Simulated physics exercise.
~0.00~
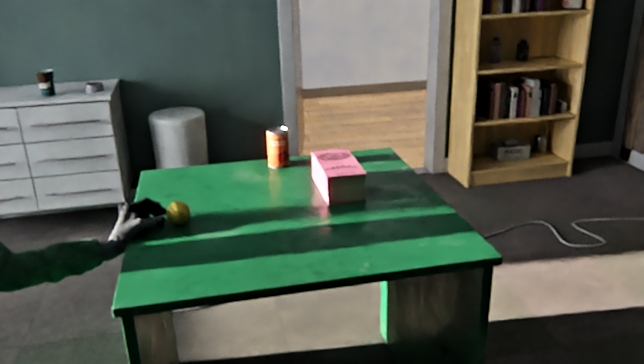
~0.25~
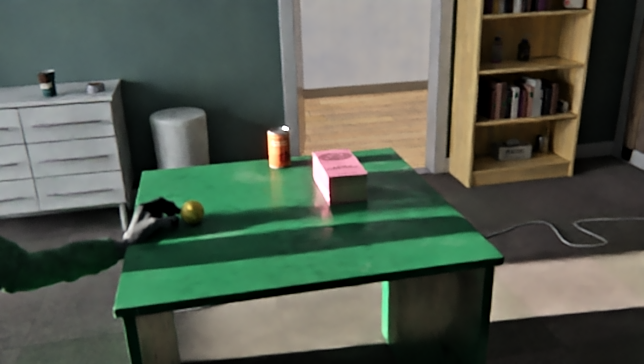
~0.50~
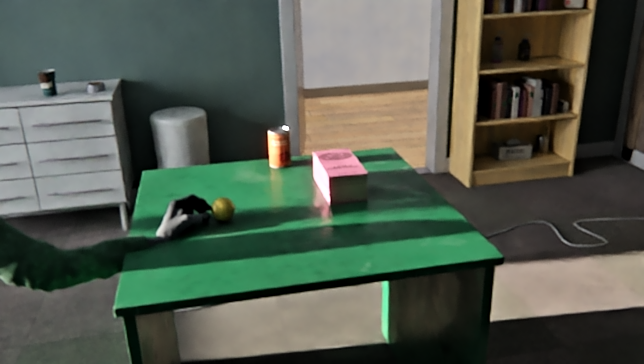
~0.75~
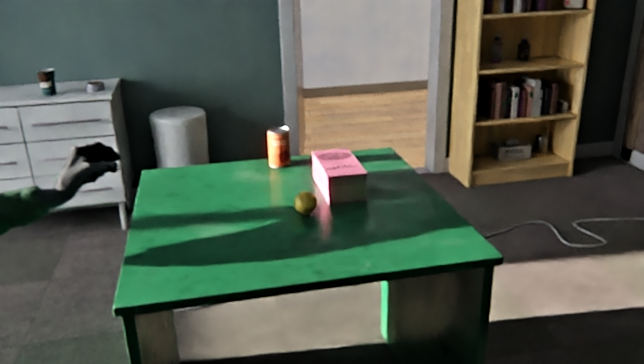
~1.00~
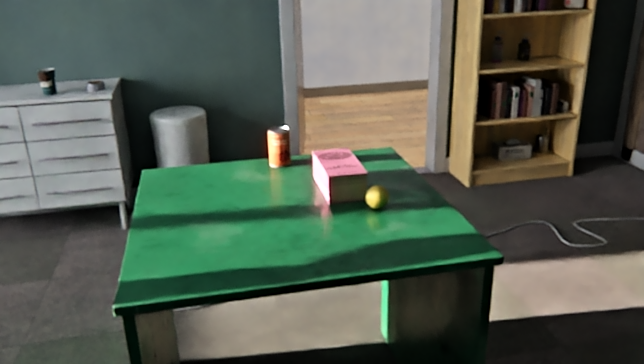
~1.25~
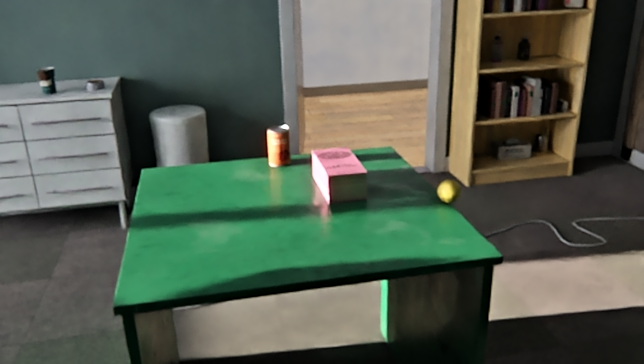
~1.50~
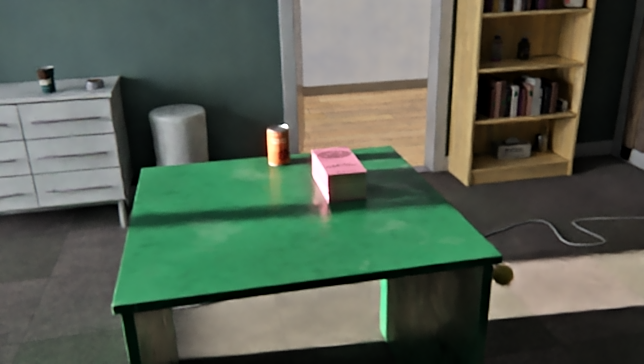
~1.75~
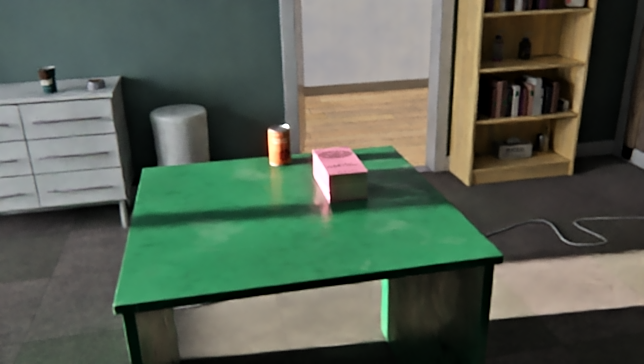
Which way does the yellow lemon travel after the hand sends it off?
The yellow lemon travels to the right, passing in front of the pink book before going over the edge.
